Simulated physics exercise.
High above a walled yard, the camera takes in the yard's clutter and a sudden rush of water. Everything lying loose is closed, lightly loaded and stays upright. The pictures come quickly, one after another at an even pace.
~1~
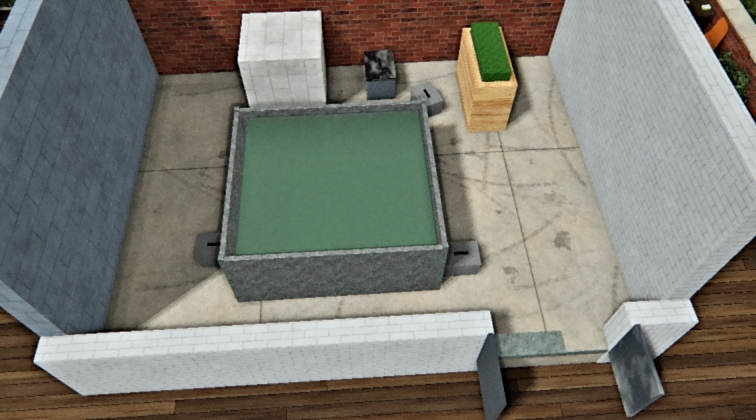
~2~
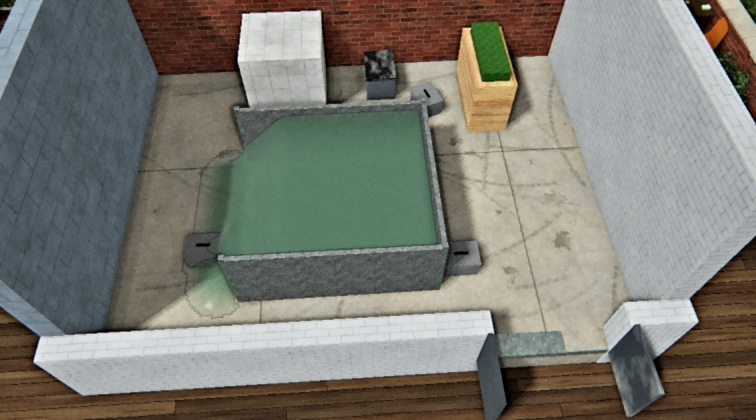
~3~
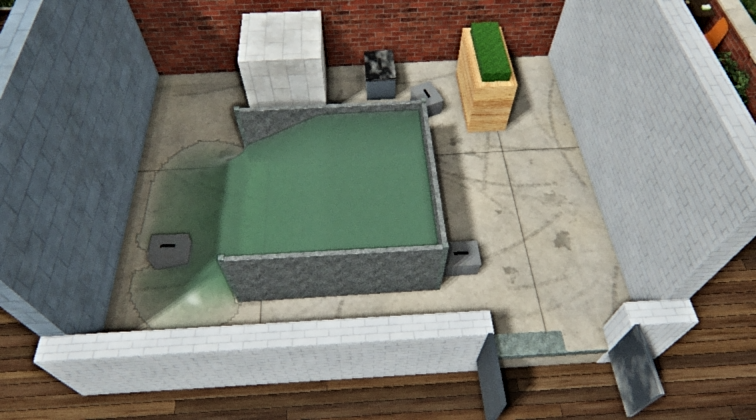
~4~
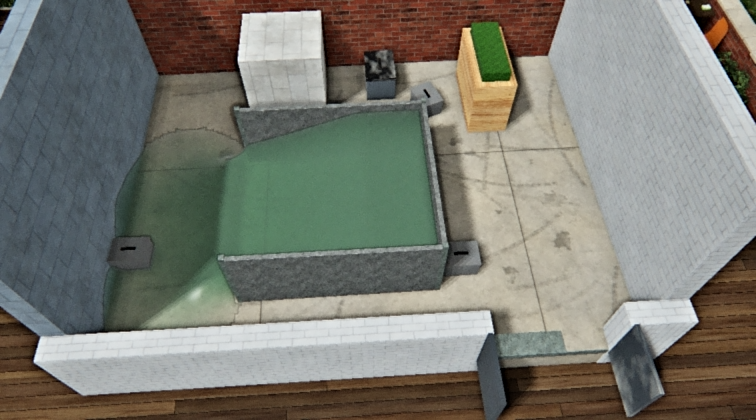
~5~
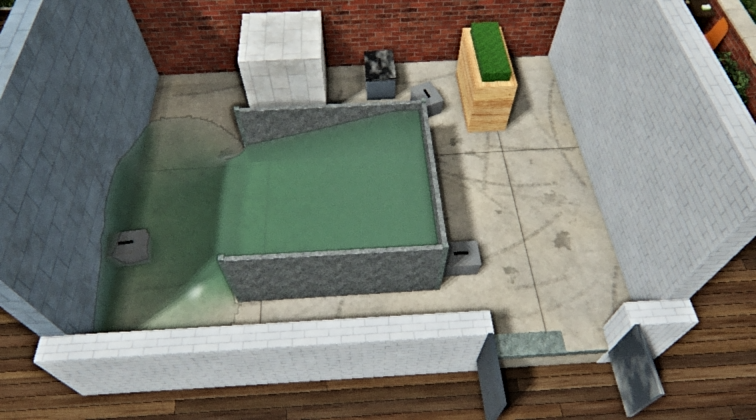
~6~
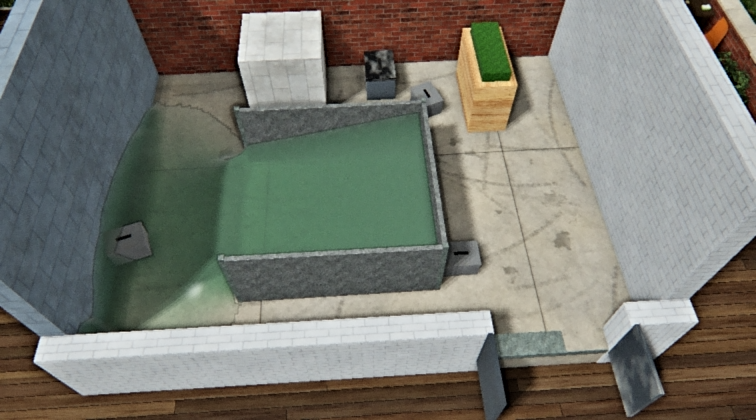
At the start, green water fills a stone-walled tank in a walled yard, with small grey boxes around it. The tank's left side opens and water pours out leftward, pushing one grey box across the concrete. The water spreads along the left wall, where the box turns slightly while the others stay put.
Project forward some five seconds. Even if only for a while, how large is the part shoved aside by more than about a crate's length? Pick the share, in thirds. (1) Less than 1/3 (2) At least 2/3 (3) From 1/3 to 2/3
From 1/3 to 2/3.
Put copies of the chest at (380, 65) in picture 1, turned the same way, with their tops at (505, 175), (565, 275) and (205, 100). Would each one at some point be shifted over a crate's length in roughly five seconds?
In sequence: Hardly budges; knocked well away; knocked well away.
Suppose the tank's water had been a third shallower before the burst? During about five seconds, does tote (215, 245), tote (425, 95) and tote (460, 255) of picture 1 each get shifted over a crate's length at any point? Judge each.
As asked: Went the distance, fell short, fell short.
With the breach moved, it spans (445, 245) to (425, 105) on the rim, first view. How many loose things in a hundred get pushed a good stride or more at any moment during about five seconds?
Estimate: Roughly 80 per cent.
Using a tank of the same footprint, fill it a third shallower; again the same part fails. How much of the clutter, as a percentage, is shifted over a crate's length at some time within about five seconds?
By my count, 40 %.
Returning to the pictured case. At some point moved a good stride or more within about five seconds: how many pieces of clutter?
Count: 3.
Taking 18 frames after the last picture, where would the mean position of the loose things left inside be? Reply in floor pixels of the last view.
Mean position: About (376, 166).
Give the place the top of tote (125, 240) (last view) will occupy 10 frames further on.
(211, 269), roughly.
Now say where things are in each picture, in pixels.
The first picture shows a tote at (215, 245) rests on the ground; a tote at (461, 253) rests on the ground; 0 of 5 have shifted.
The second picture shows a tote at (204, 245), on the bottom, close to its start; a tote at (461, 253), on the bottom; 1 of 5 have shifted.
The third picture shows a tote at (168, 246), on the bottom, a stride from its start; a tote at (461, 253), on the bottom; 1 of 5 have shifted.
The fourth picture shows a tote at (128, 249), on the bottom, a stride from its start; a tote at (461, 253) rests on the ground; 1 of 5 have shifted.
The fifth picture shows a tote at (126, 243), afloat, a stride from its start; a tote at (461, 253), on the bottom; 1 of 5 have shifted.
The sixth picture shows a tote at (124, 238), afloat, a stride from its start; a tote at (461, 253) rests on the ground; 1 of 5 have shifted.
A moment on, 1 of 5 are well off their spots; 1 afloat.
Next, 0 of 5 are well off their spots; 1 afloat.
Later, 1 of 5 are well off their spots; 1 afloat.
In the end, 3 of 5 are well off their spots, and 3 have been at some point; 2 afloat.
